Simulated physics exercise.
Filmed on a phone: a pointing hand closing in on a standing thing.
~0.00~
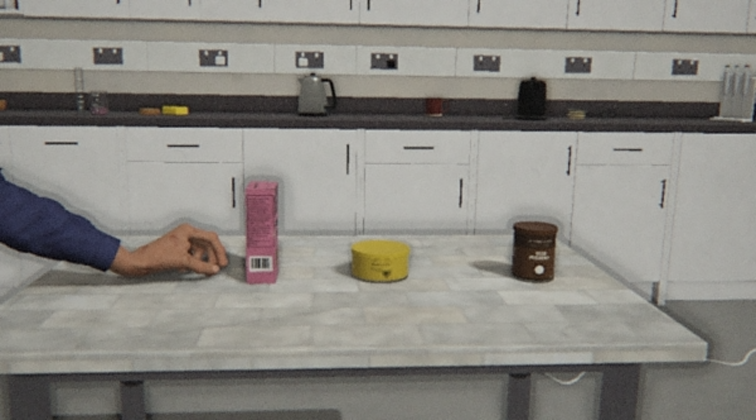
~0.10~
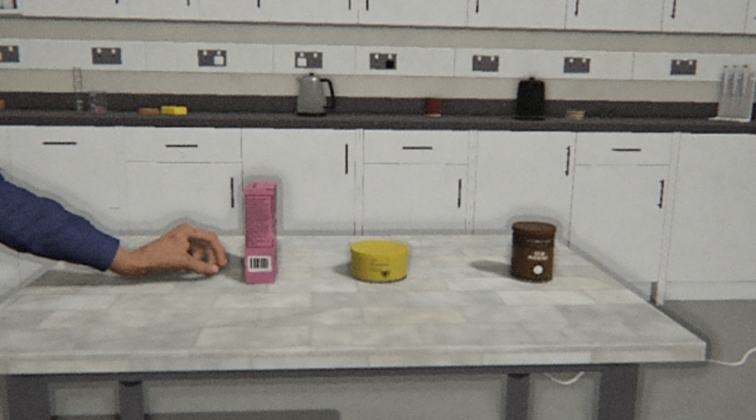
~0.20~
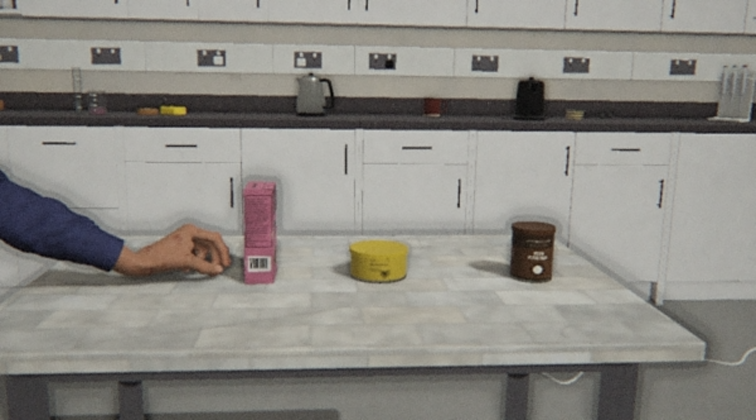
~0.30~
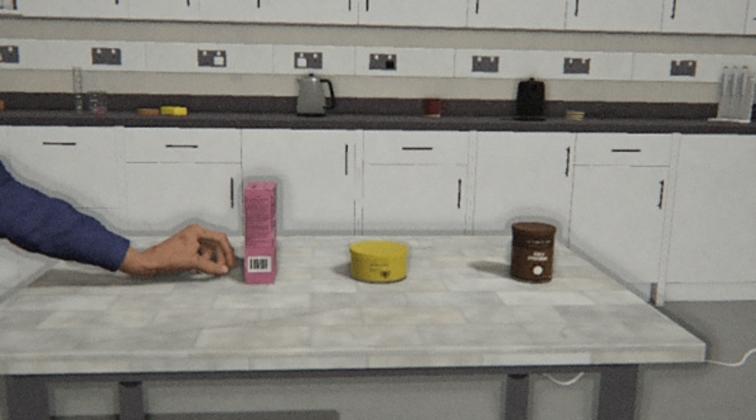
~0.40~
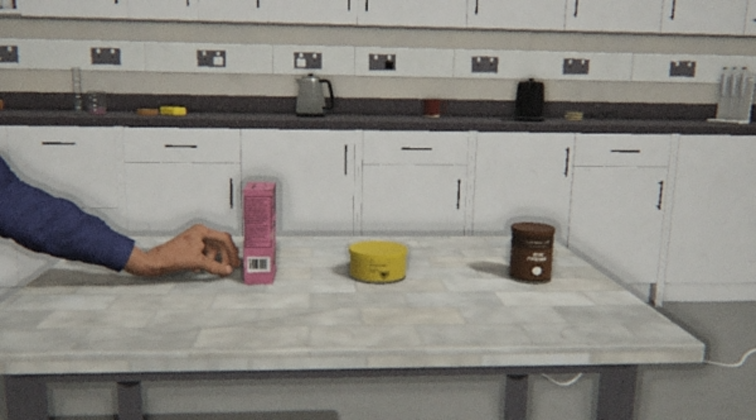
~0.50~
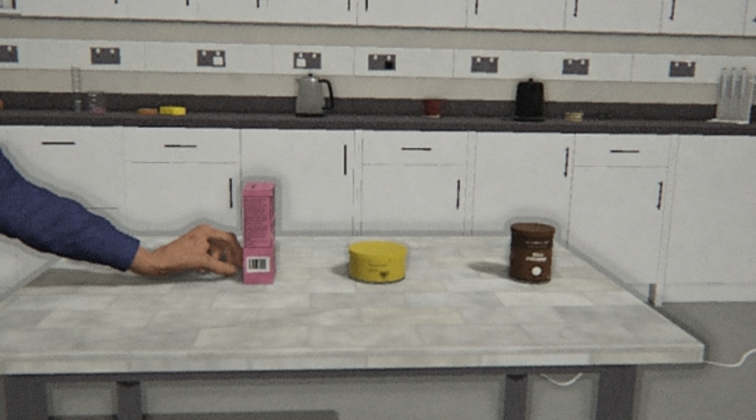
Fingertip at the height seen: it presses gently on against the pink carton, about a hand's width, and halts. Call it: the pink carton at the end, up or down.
Up.
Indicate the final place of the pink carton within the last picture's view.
Near (331, 232).
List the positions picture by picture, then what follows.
Pink carton (263, 232), in the first picture.
Pink carton (262, 232), in the second picture.
Pink carton (261, 232), in the third picture.
Pink carton (261, 233), in the fourth picture.
Pink carton (260, 233), in the fifth picture.
Pink carton (260, 233), in the sixth picture.
Around 0.80 s, pink carton displaced a little near (271, 232).
Around 1.20 s, pink carton displaced about its own width near (292, 233).
Around 1.50 s, pink carton displaced about its own width near (308, 233).
Around 1.90 s, pink carton displaced about its own width near (329, 232).
Finally (2.5 s), moved from the start, pink carton. Final places as the last picture's camera would see them, pink carton near (331, 232).
